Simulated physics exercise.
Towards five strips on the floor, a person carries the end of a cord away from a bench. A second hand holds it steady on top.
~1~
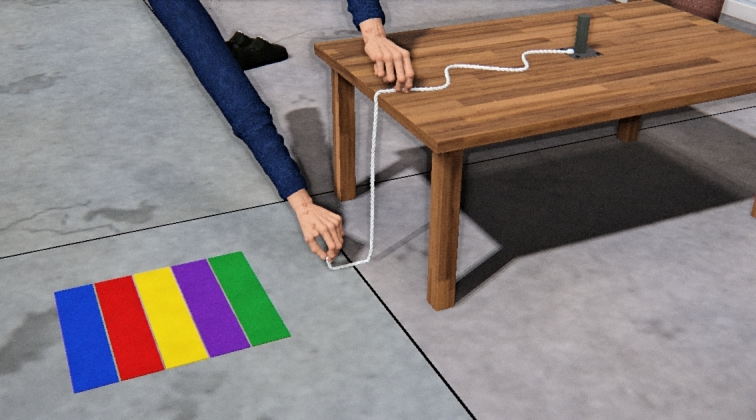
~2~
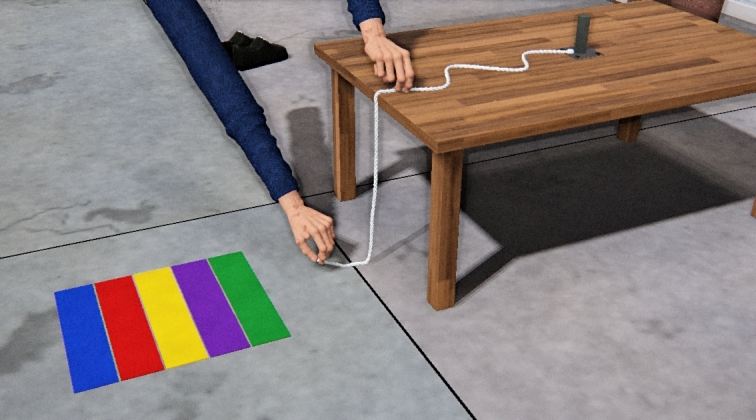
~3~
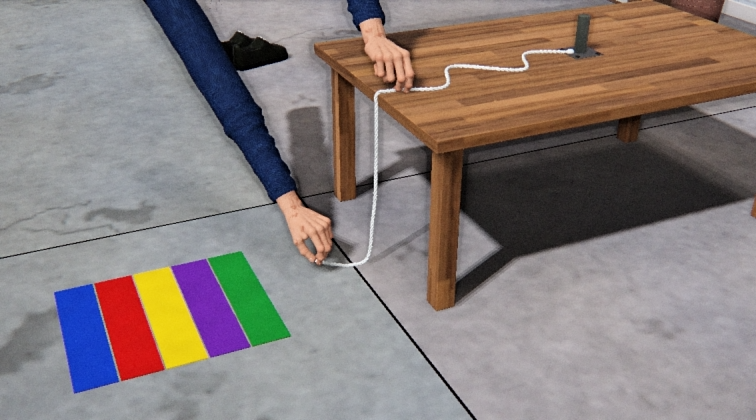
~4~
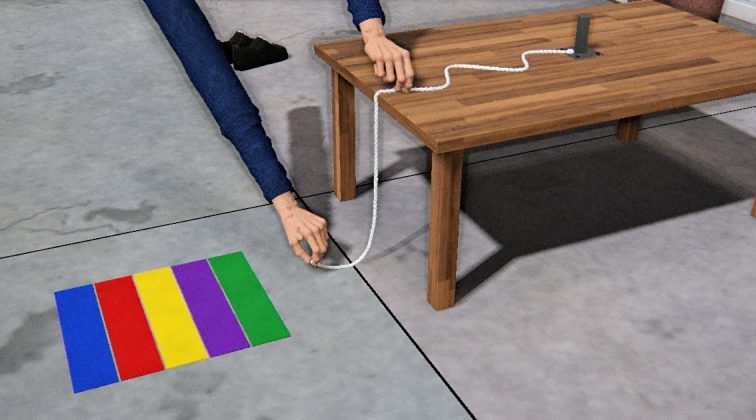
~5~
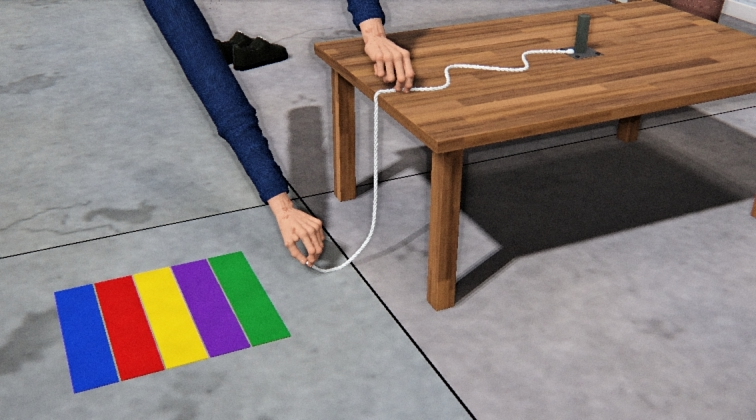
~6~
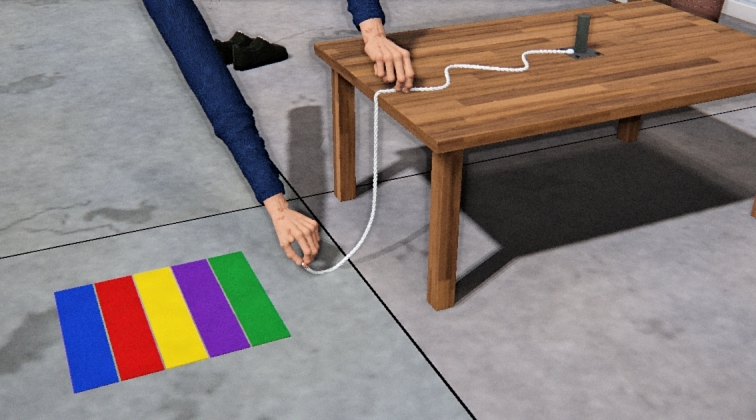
A person's hand slowly draws the end of a white cord slightly left above the floor.
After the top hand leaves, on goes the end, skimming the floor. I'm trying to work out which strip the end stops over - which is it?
It stops over the red one.
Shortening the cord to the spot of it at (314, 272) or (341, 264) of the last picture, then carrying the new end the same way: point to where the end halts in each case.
In turn, around (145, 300) and around (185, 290).
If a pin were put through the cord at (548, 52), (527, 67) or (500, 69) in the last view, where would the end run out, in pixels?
The pixel places are (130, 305), (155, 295) and (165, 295), one per try.
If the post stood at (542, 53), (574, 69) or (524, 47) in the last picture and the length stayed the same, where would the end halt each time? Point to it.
Roughly (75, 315), (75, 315) and (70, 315), try by try.
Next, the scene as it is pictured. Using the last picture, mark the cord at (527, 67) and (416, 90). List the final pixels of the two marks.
The first finishes about (500, 66) and the second about (350, 113).
A little later, end near (195, 288); over purple.
Next, end near (150, 299); over yellow.
When it is tight, end near (124, 305); over red. The end stops over the red strip.
